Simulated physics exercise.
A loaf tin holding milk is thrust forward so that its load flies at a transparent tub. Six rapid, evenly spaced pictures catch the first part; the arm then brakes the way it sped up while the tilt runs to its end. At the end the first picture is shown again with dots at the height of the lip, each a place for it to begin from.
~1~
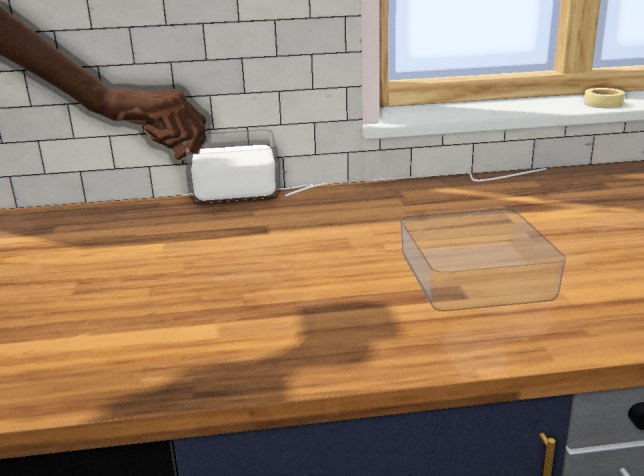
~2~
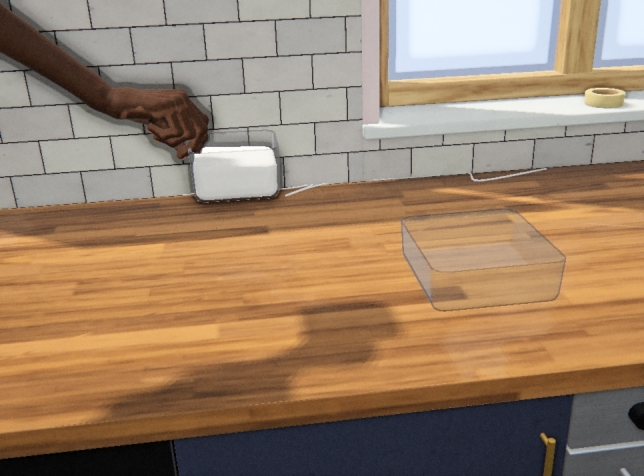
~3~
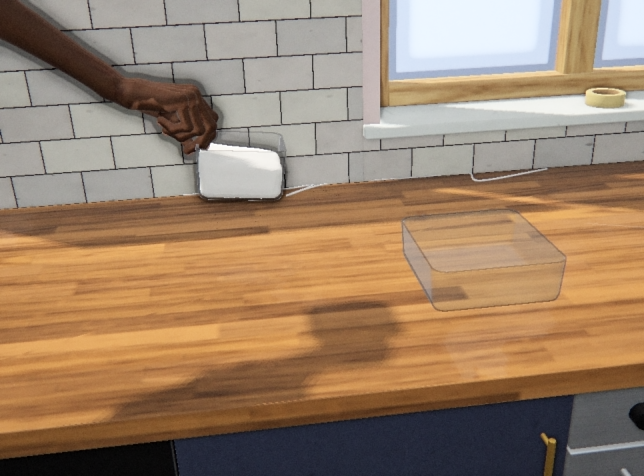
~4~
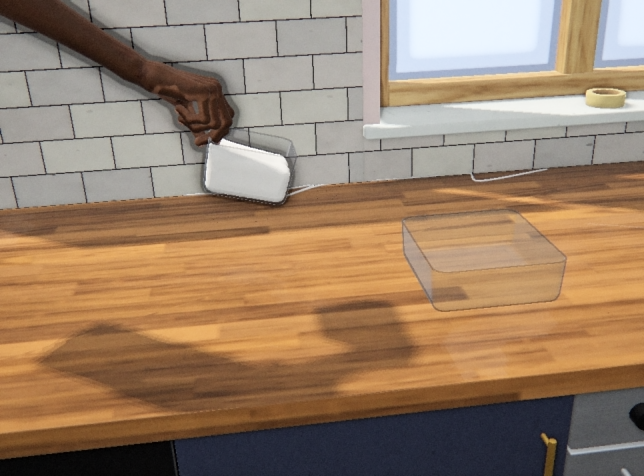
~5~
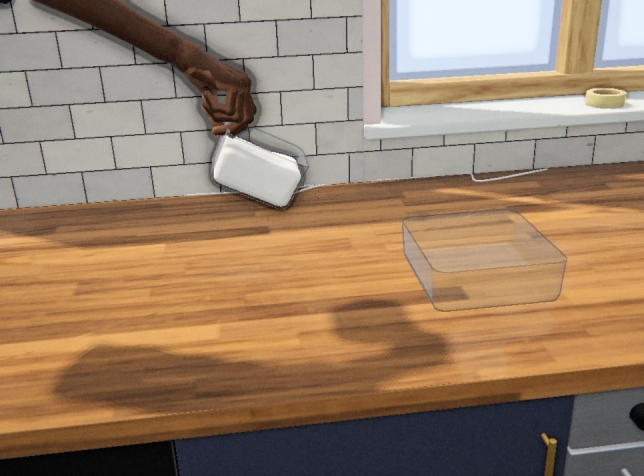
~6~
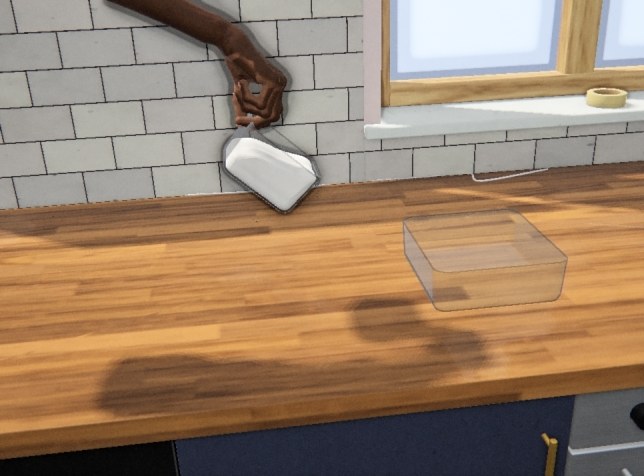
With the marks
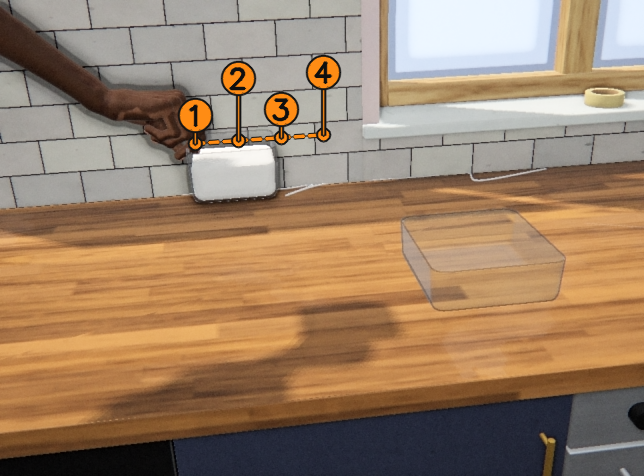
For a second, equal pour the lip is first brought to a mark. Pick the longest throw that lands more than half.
Go for 4.
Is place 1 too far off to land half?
Yes, it does.
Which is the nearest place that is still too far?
Place 3.
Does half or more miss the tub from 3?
Yes.
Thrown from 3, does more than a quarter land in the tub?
No.
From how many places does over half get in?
One.
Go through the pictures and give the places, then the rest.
Upright, lip at (272, 138); tub from (430, 309) to (557, 297); nothing has left yet.
Upright, lip at (275, 138); nothing has left yet.
Tipped about 6°, lip at (282, 141); nothing has left yet.
Tipped about 15°, lip at (293, 148); nothing has left yet.
Tipped about 27°, lip at (305, 157); nothing has left yet.
Tipped about 42°, lip at (316, 168); nothing has left yet.
On the marked copy, 1 at (195, 143); 2 at (238, 140); 3 at (281, 137); 4 at (323, 134).
With 1, about 0 % lands in the tub, 100 % falls short.
With 2, about 0 % lands in the tub, 100 % falls short.
With 3, about 8 % lands in the tub, 88 % falls short and 4 % goes beside or beyond.
With 4, about 68 % lands in the tub, 10 % falls short and 21 % goes beside or beyond.
